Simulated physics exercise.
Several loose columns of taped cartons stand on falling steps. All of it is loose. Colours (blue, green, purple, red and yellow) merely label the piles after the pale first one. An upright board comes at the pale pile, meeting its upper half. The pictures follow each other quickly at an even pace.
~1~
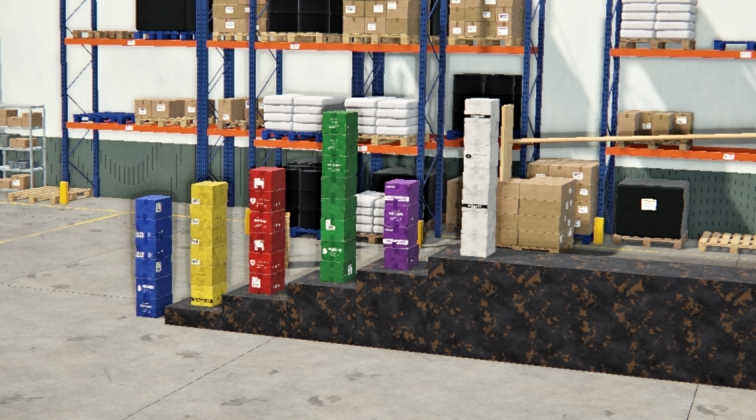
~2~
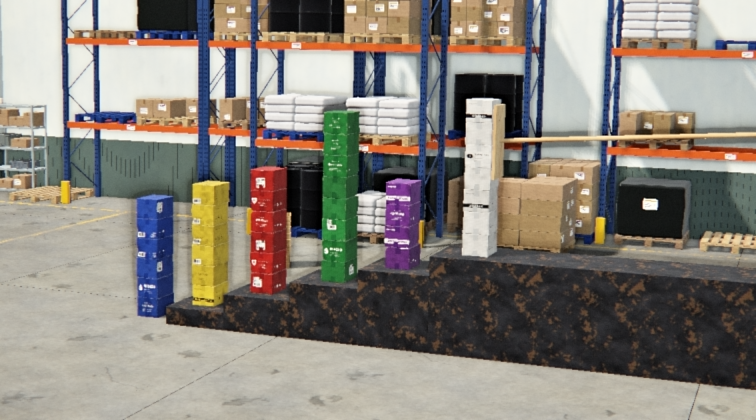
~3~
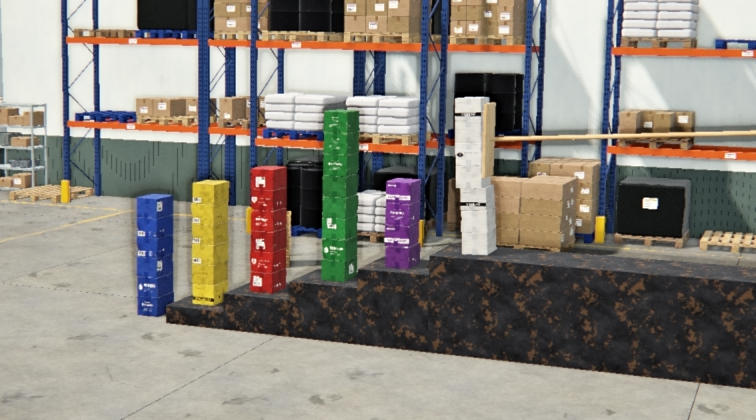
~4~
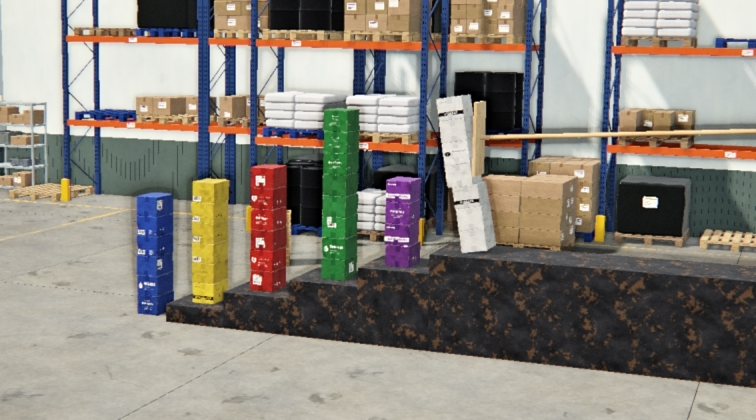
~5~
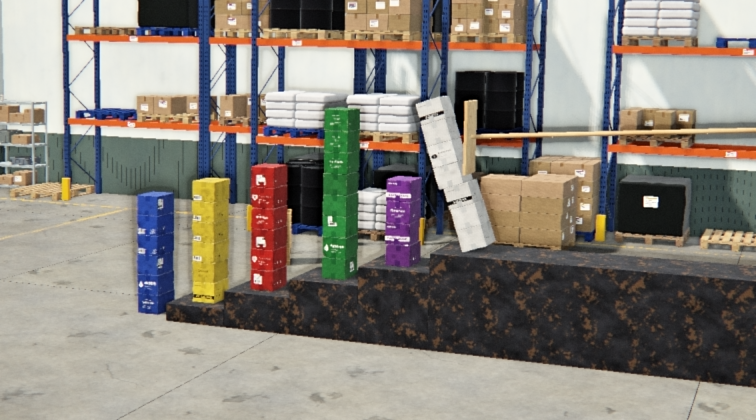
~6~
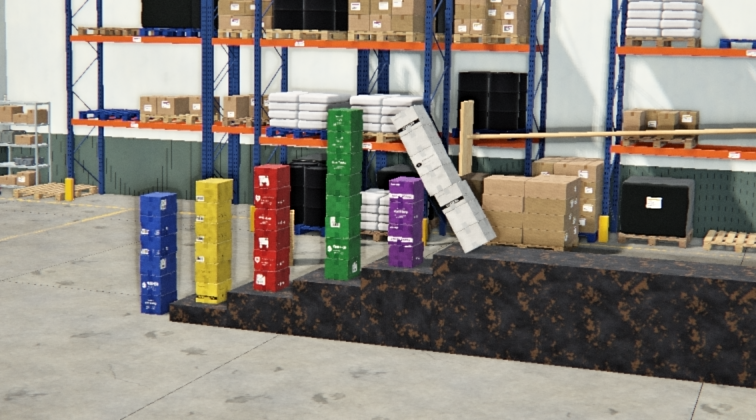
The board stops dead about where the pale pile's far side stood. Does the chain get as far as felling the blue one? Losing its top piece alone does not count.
The blue pile gets wrecked.
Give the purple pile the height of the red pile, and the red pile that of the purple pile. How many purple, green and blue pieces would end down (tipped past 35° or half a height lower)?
Pile by pile, purple 5, green 7, blue 6.
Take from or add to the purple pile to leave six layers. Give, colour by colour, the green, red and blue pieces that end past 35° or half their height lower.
Green 8, red 5, blue 6.
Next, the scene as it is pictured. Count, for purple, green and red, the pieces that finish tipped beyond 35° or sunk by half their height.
The counts are purple 4, green 8, red 6.
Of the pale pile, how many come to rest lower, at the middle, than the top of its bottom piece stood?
7 pale pieces.
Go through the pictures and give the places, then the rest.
In the first frame (we follow the side turned to the camera), board (503, 133) not yet touching; top blue carton (145, 209); top purple carton (397, 194); no other piece has moved.
Board (494, 133) not yet touching; top blue carton (147, 209), in the second frame.
Board (484, 131) pushing; top blue carton (147, 208), in the third frame.
Board (475, 130) pushing, top of the pale pile leaning a little; top blue carton (147, 207); no other piece has moved, in the fourth frame.
Board (465, 128) pushing, top of the pale pile leaning clearly; top blue carton (147, 206); no other piece has moved, in the fifth frame.
Board (462, 129) stopped, top of the pale pile leaning well over; top blue carton (150, 206); top green carton (339, 121); no other piece has moved, in the sixth frame.
Soon, 7 of the pale pile down; none of the 6 blue cartons down (6 of 30 in all colours); top blue carton unmoved; top purple carton tipped well over, some two heights lower.
A while on, 7 of the pale pile down; none of the 6 blue cartons down (23 of 30 in all colours); top blue carton tipped clearly, half its height lower; top purple carton tipped steeply, some four heights lower.
Finally, 7 of the pale pile down; 5 of the 6 blue cartons down (28 of 30 in all colours); top blue carton on its side; top yellow carton on its side. Seen by the last camera, middles, top blue carton near (26, 283).
